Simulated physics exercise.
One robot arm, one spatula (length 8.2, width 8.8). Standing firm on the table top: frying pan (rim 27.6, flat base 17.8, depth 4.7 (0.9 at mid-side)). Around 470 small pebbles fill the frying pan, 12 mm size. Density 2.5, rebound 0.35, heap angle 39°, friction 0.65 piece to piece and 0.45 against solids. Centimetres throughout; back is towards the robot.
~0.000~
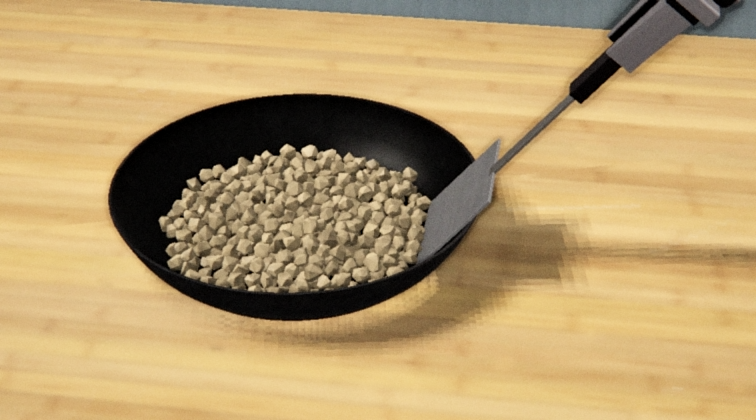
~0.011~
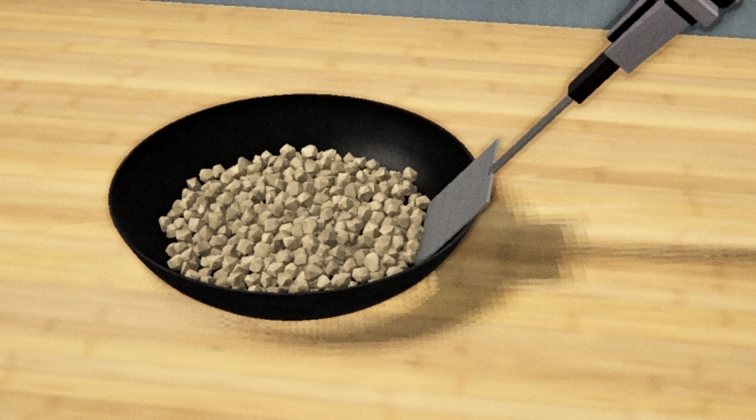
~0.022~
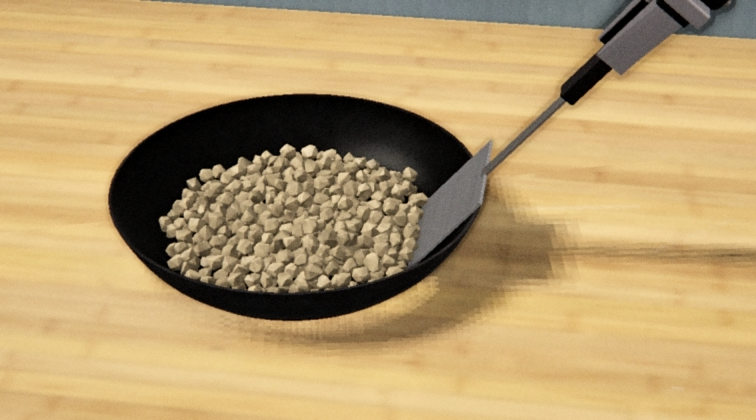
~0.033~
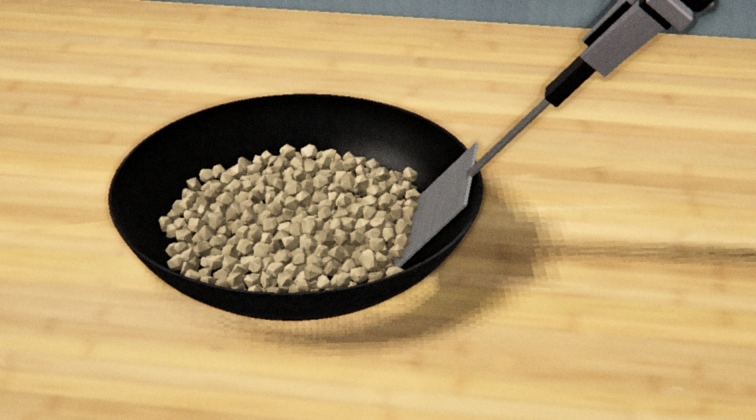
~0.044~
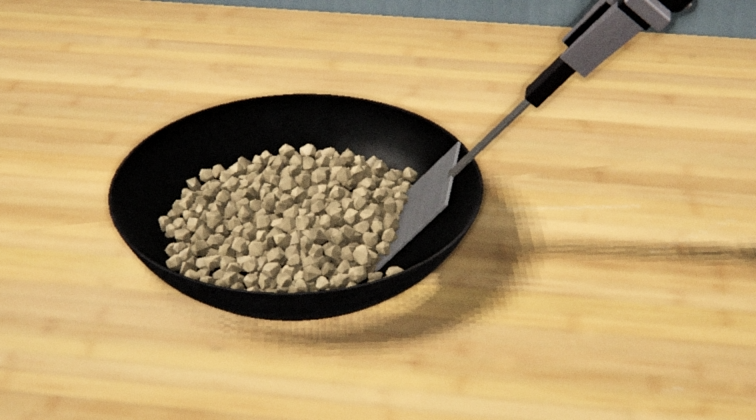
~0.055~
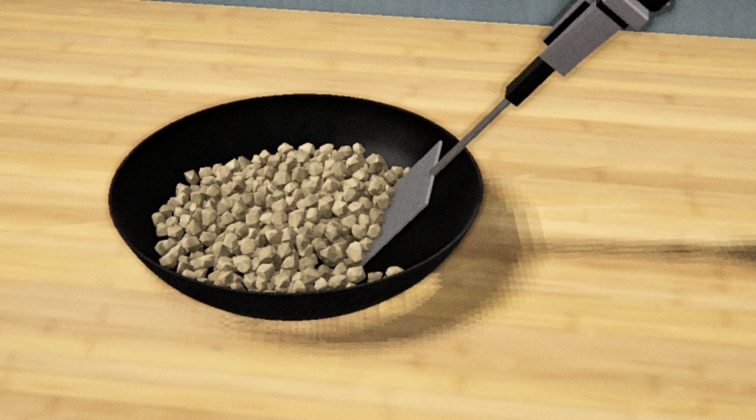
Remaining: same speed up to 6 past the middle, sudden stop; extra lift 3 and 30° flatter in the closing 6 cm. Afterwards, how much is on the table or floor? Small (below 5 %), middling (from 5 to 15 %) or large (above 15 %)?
A middling share, from 5 to 15 %, ends on the table or floor.
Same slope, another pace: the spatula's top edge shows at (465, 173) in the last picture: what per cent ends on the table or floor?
Some 0 per cent.
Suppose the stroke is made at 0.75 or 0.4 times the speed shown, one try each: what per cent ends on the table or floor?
Some 5 and 0 per cent.
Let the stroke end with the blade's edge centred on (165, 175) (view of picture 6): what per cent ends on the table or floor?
About 35 per cent.
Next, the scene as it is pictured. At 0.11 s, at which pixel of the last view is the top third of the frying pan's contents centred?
At about (262, 183).
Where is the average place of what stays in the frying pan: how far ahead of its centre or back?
Roughly 5.5 cm ahead.
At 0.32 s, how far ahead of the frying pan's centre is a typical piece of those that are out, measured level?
Roughly 18 cm.
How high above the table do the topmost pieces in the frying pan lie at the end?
Roughly 6.0 cm.
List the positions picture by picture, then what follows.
In the first picture, spatula top edge at (495, 169), sloping 51°; upper third of the load around (300, 212), from x 165 to 425, top at y 155; 474 in the frying pan.
In the second picture, spatula top edge at (494, 169), sloping 51°; upper third of the load around (300, 212), from x 165 to 420, top at y 155.
In the third picture, spatula top edge at (487, 171), sloping 51°; upper third of the load around (301, 212), from x 165 to 420, top at y 155.
In the fourth picture, spatula top edge at (472, 172), sloping 51°; upper third of the load around (308, 211), from x 165 to 415, top at y 155.
In the fifth picture, spatula top edge at (453, 172), sloping 51°; upper third of the load around (306, 207), from x 165 to 415, top at y 155.
In the sixth picture, spatula top edge at (434, 171), sloping 51°; upper third of the load around (302, 199), from x 160 to 415, top at y 150; 474 in the frying pan.
By 0.08 s, sloping 51°, highest piece 6 above the table; 474 in the frying pan.
By 0.11 s, sloping 42°, highest piece 7 above the table; 474 in the frying pan.
By 0.32 s, sloping 21°, highest piece 7 above the table; 441 in the frying pan, 29 on the table or floor, 4 on the blade or in flight.
By 1.37 s, sloping 21°, highest piece 6 above the table; 440 in the frying pan, 34 on the table or floor.
Final count, 440 in the frying pan, 34 on the table or floor. That is 7 % on the table or floor.
